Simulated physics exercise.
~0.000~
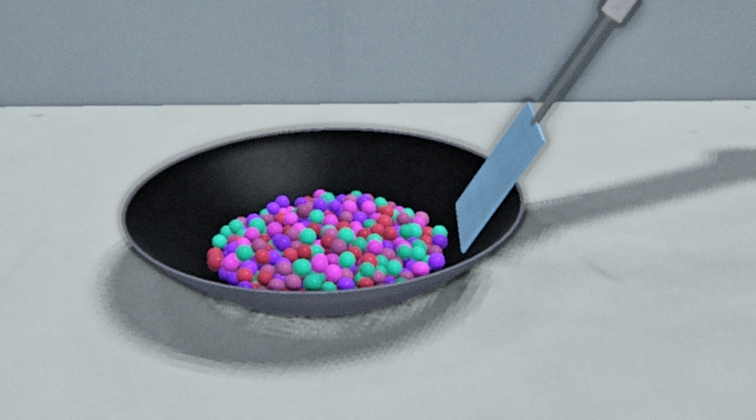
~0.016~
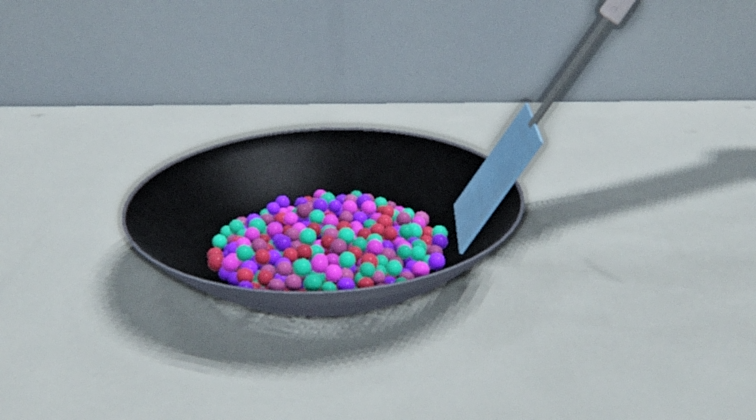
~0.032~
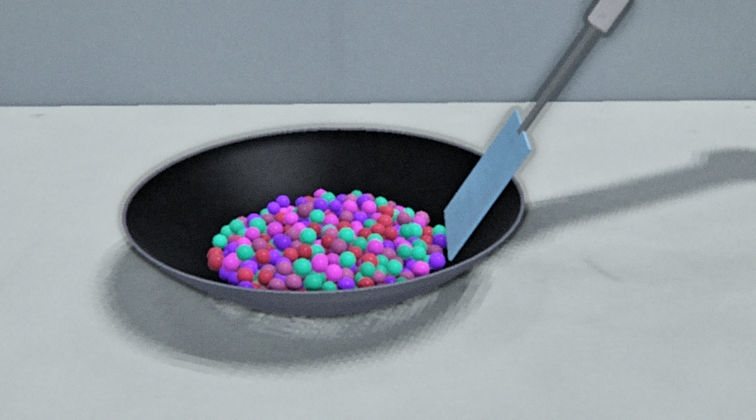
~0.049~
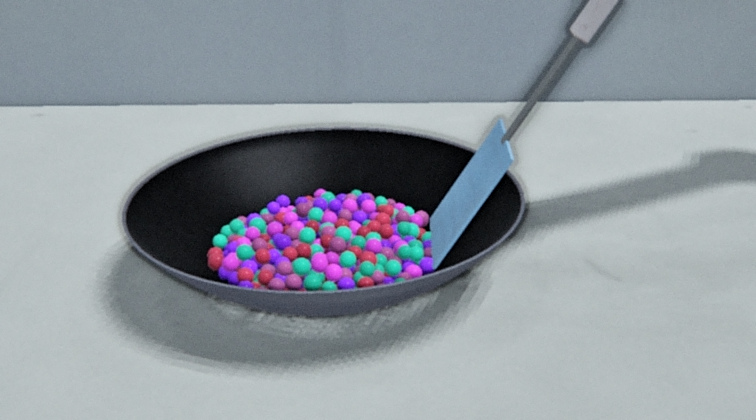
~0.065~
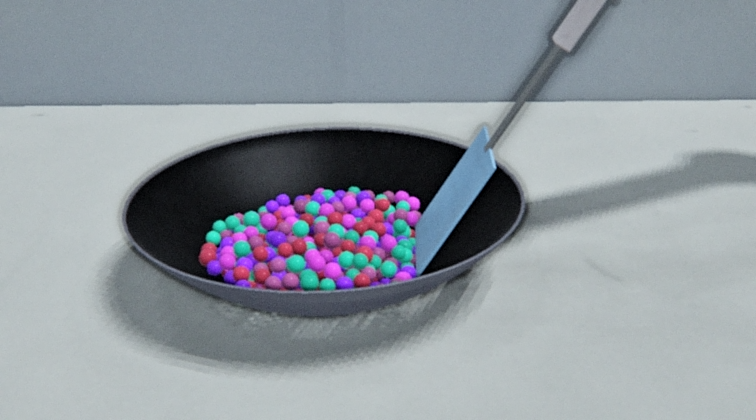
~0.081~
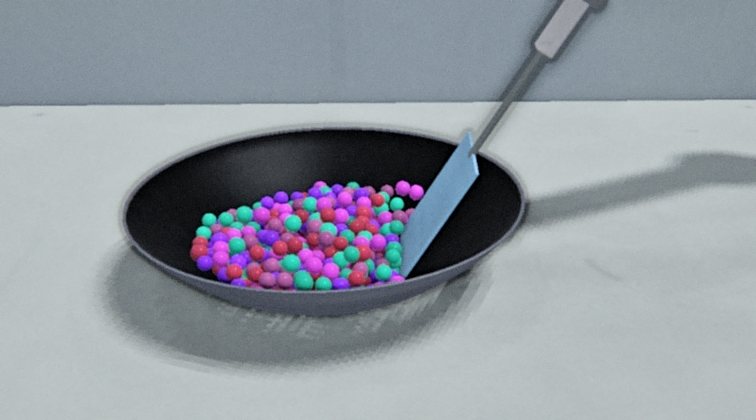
A pale blue spatula on a grey handle moves a little at the right side of a dark wok holding a mound of pink, purple, red and green balls. It then slides down and left into the mound's right edge, and the balls shift slightly left, bunching against the blade.
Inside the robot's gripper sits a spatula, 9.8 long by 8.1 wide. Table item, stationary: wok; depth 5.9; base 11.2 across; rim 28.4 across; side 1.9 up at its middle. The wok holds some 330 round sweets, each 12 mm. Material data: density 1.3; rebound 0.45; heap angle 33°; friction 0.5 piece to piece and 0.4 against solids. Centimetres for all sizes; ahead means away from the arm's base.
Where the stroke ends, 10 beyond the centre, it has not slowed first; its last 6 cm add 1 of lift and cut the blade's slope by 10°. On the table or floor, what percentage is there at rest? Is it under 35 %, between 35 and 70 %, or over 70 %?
It is under 35 %.
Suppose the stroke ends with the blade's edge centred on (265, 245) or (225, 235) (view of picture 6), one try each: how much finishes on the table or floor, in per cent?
Try 1: Approx. 0 %; try 2: Approx. 5 %.
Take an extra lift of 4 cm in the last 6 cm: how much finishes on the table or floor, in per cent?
You'd expect near 25 percent of it there.
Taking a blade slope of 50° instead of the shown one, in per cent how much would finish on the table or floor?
Roughly 30 per cent.
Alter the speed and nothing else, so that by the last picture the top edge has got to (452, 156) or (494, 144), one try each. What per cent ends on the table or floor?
About 40 and 15 percent.
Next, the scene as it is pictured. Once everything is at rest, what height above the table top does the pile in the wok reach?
It reaches around 7.0 cm.
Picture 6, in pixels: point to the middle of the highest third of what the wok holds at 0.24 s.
Near (202, 212).
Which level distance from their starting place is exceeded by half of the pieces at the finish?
I'd estimate close to 6 centimetres.
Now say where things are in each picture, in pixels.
Spatula top edge at (536, 120), sloping 58°; upper third of the load around (330, 236), from x 215 to 440, top at y 195; 332 in the wok, in the first picture.
Spatula top edge at (534, 122), sloping 58°; upper third of the load around (331, 236), from x 215 to 440, top at y 195, in the second picture.
Spatula top edge at (523, 129), sloping 58°; upper third of the load around (331, 236), from x 215 to 440, top at y 195, in the third picture.
Spatula top edge at (507, 138), sloping 58°; upper third of the load around (329, 235), from x 215 to 430, top at y 195, in the fourth picture.
Spatula top edge at (490, 146), sloping 58°; upper third of the load around (326, 234), from x 210 to 415, top at y 195, in the fifth picture.
Spatula top edge at (473, 152), sloping 58°; upper third of the load around (316, 230), from x 200 to 415, top at y 190; 332 in the wok, in the sixth picture.
By 0.16 s, sloping 58°, highest piece 5 above the table; 332 in the wok.
By 0.24 s, sloping 55°, highest piece 6 above the table; 332 in the wok.
By 0.48 s, sloping 48°, highest piece 7 above the table; 244 in the wok, 85 on the table or floor, 3 on the blade or in flight.
By 1.53 s, sloping 48°, highest piece 6 above the table; 243 in the wok, 89 on the table or floor.
Final count, 243 in the wok, 89 on the table or floor. That is 27 % on the table or floor.
